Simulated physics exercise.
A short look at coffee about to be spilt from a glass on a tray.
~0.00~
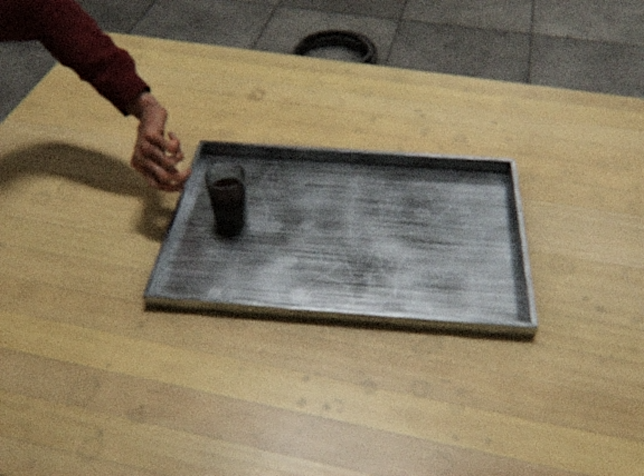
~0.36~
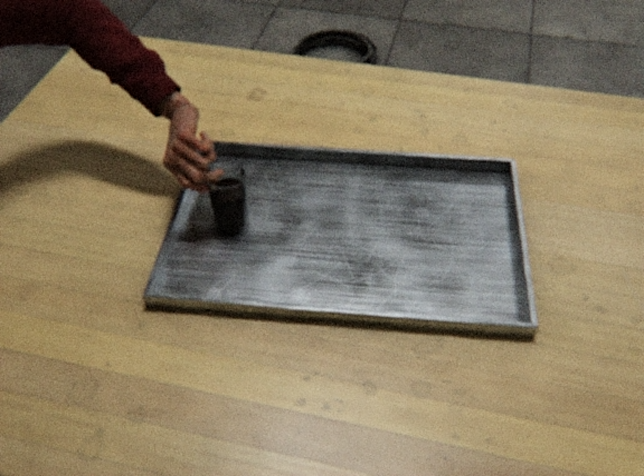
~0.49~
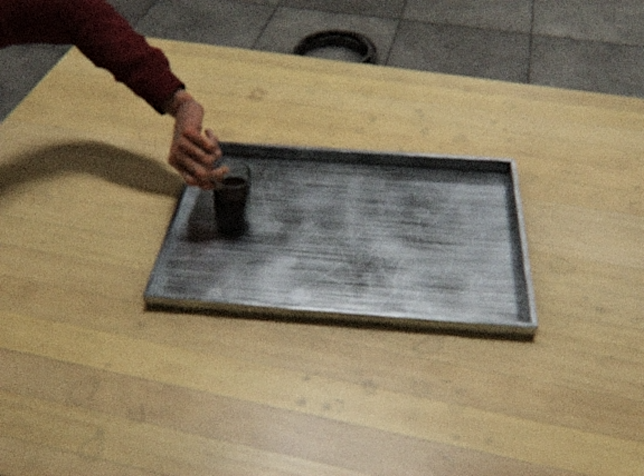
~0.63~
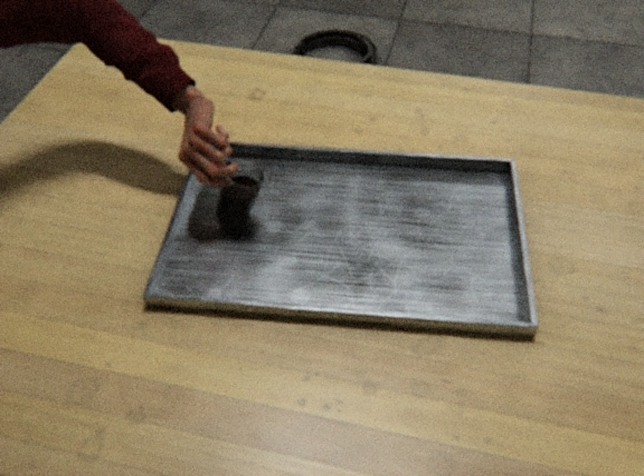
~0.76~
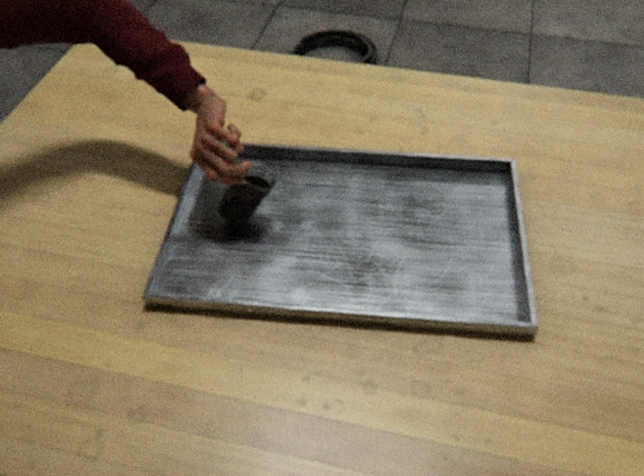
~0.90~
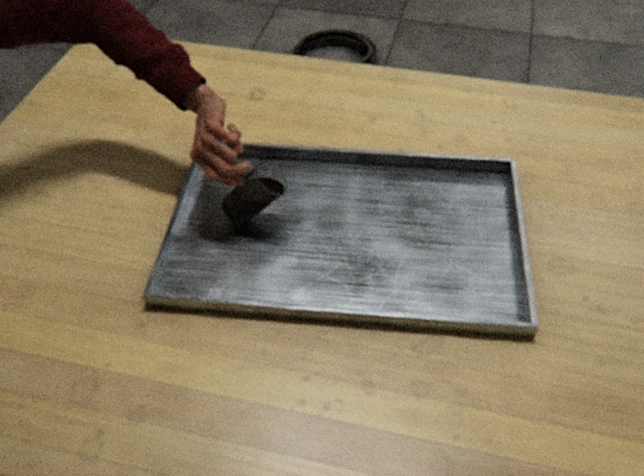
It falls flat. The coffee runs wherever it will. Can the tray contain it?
I expect the tray will catch the spill just fine.
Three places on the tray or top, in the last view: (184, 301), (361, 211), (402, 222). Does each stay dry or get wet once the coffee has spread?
Starting from the first: Never touched, then caught by it, finally caught by it.
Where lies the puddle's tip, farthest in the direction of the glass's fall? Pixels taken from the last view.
(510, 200), more or less.
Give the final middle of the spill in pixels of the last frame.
Its centre lies at roughly (435, 221) in the last picture.
By 1.5 s, the glass lies in the tray; the puddle covers about as much as a plate; the top is dry.
By 2.2 s, the puddle covers about as much as a tray; the top is dry.
By 3.6 s, the puddle covers about as much as a tray; the top is dry.
